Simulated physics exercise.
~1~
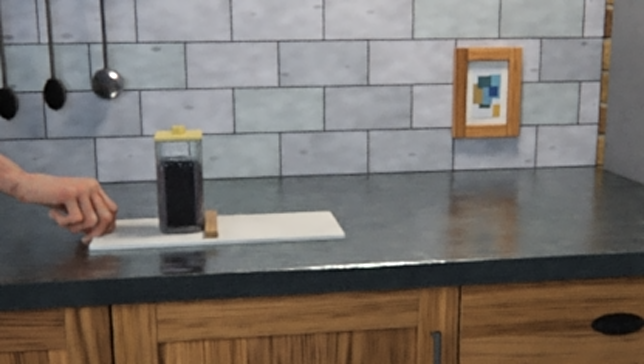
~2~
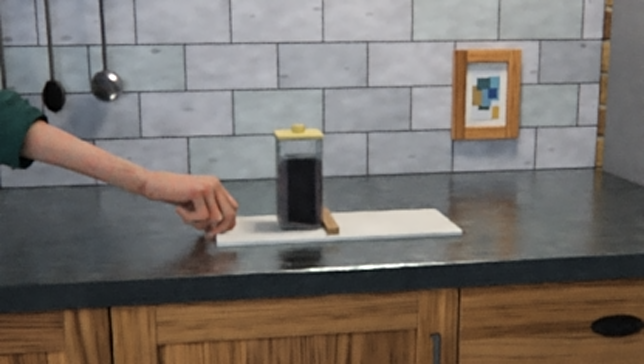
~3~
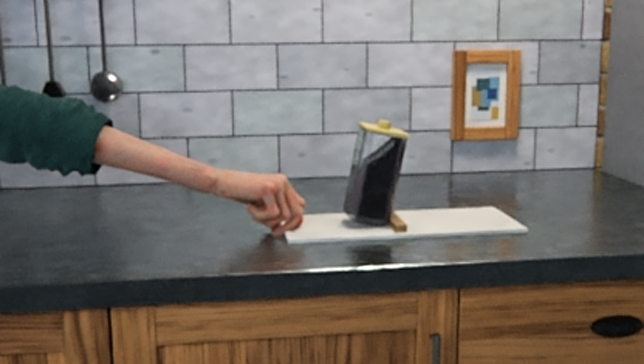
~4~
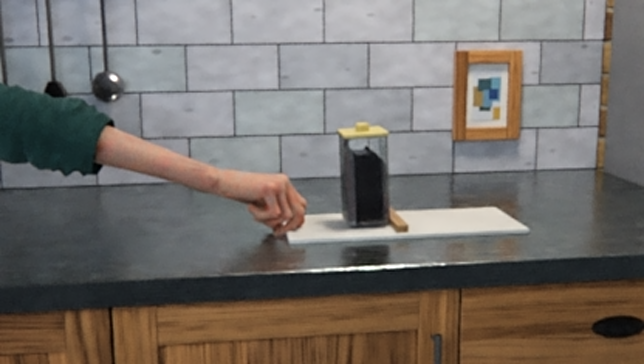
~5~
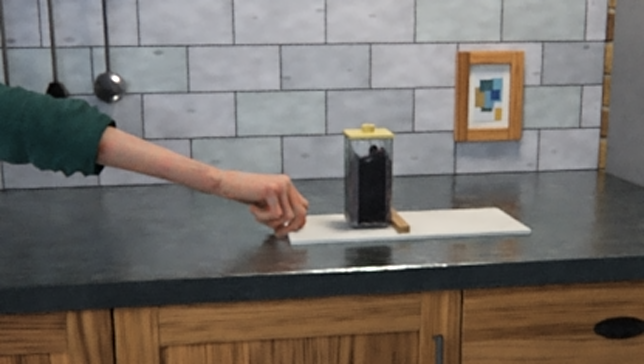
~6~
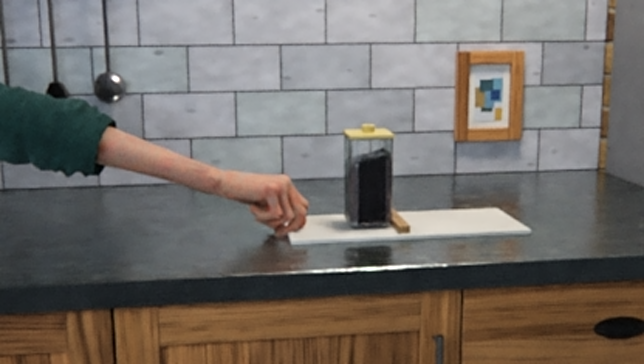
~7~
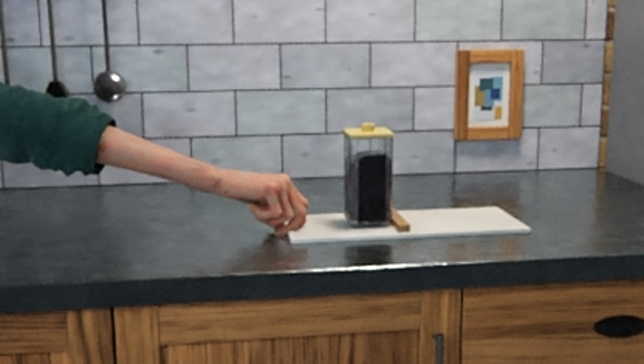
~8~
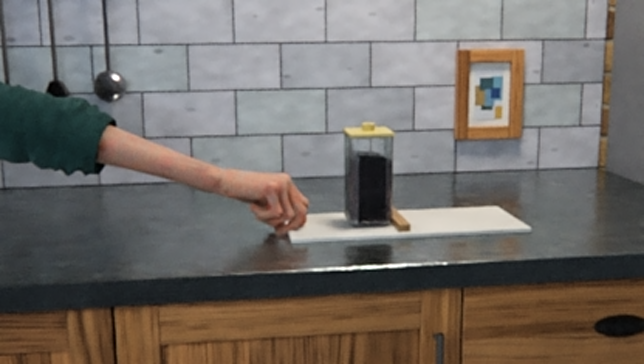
The video shows a hand pushing a white board to the right along a dark countertop, carrying a clear, yellow-lidded canister of dark liquid. As the board stops, the canister tips to the right against a wooden strip, then settles upright while the liquid sloshes and calms.
